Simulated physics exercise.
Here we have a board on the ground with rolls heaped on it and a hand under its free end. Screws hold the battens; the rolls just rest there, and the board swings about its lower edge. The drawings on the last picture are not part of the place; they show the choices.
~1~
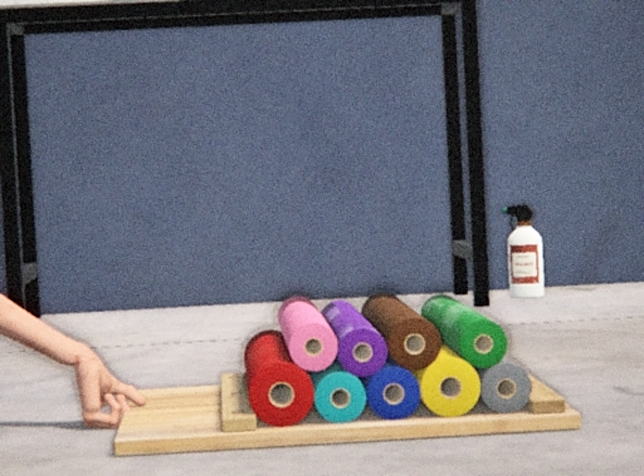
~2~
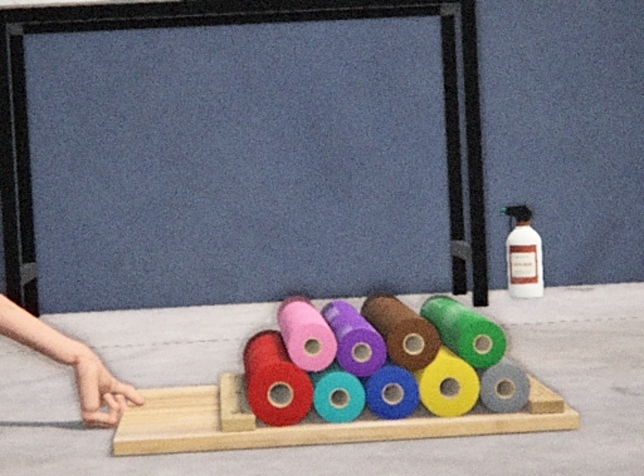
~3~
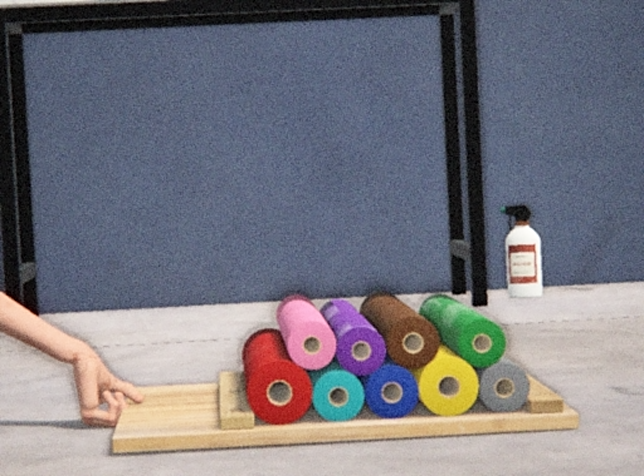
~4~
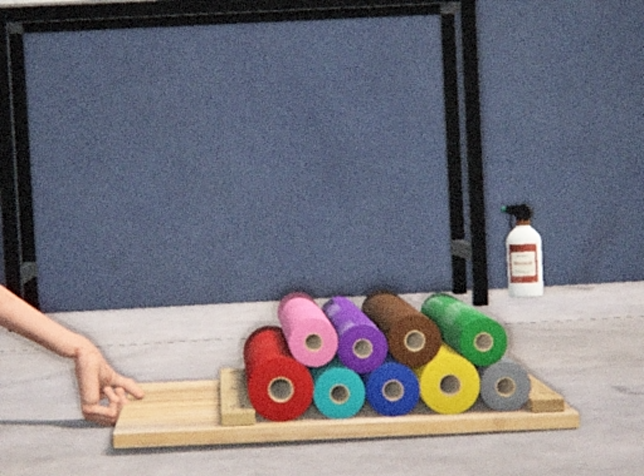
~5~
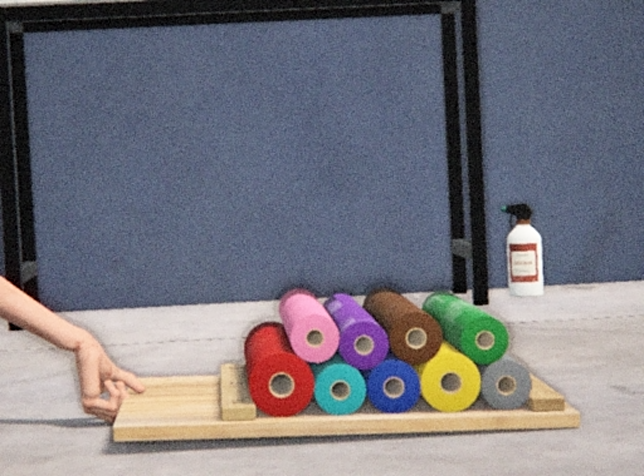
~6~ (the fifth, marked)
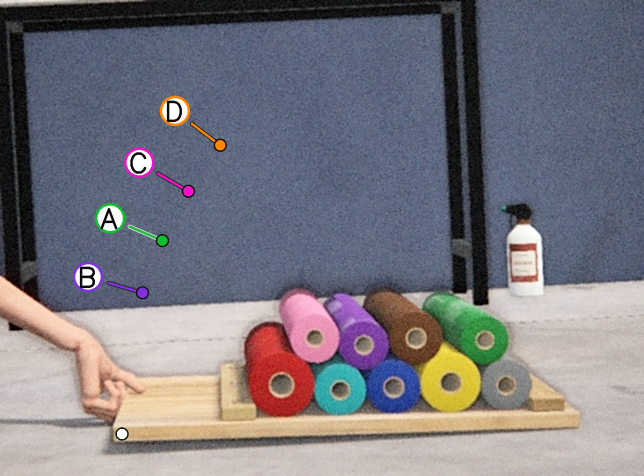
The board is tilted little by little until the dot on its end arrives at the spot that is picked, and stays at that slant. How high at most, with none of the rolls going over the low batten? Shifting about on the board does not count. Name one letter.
Mark B is as high as it can go.
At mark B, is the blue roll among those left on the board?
Yes, with B.
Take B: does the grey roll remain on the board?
Yes.
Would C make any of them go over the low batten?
Yes, at C.
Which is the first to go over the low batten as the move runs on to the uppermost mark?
It is the green one.
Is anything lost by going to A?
Yes, at A.
On the marked copy, A at (162, 241); B at (142, 293); C at (189, 191); D at (221, 145); the white dot at (122, 434).
Following B. Soon after the start, board at 14°.
Later, board at 19°.
In the end, board at 19°, none over the low batten.
As for the rest, A one over the low batten (green); C four over the low batten (purple, green, brown, pink); D seven over the low batten.
